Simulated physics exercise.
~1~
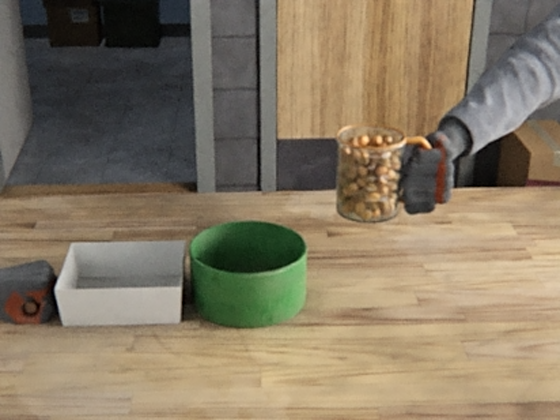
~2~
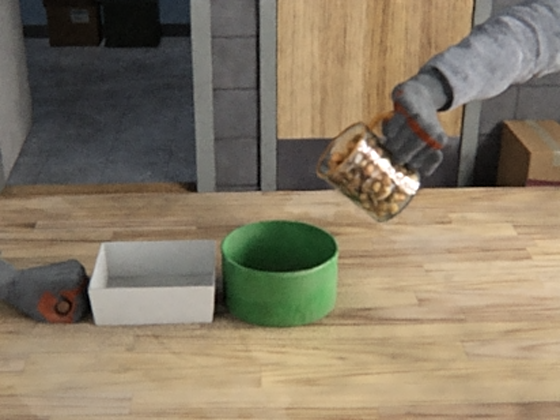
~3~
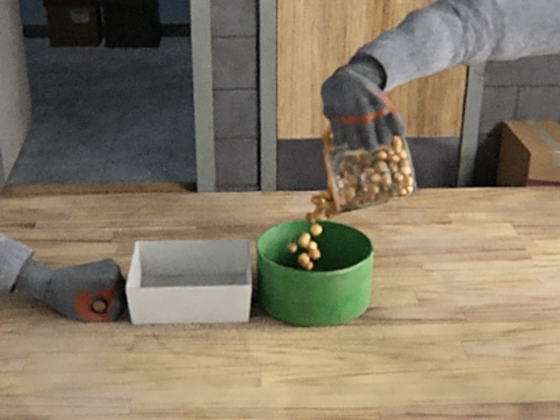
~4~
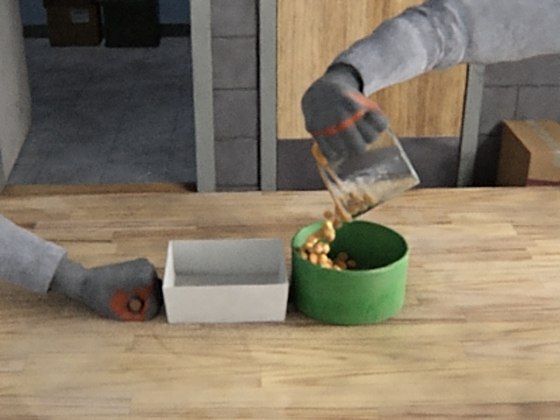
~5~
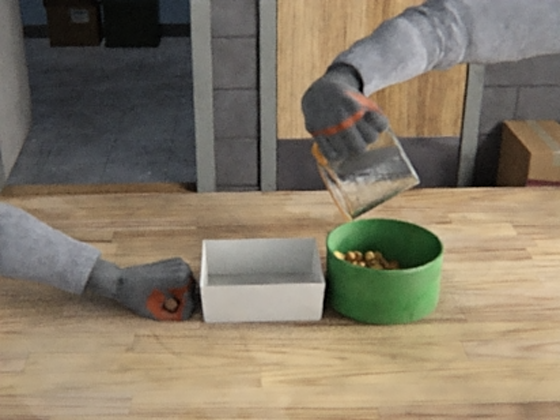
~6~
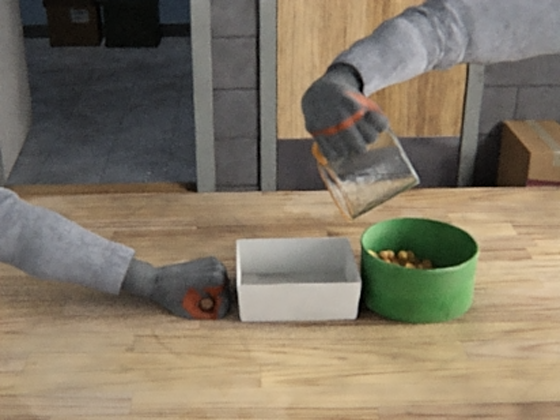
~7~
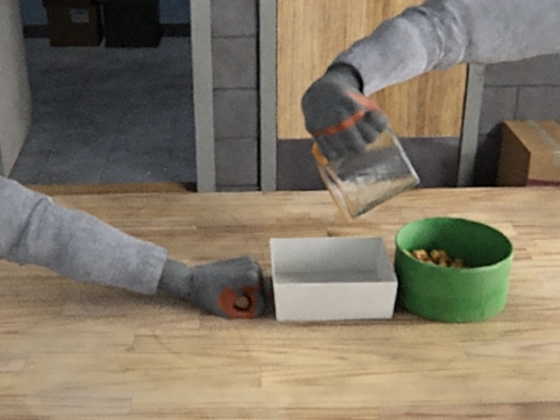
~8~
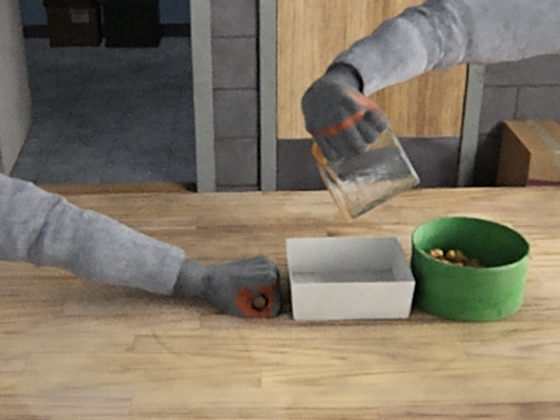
A gloved hand tipped a clear jug of wooden beads over a green pot while another hand pushed a white tin and the pot steadily to the right; the beads all landed in the pot, which ended up beyond the emptied, still-tilted jug.
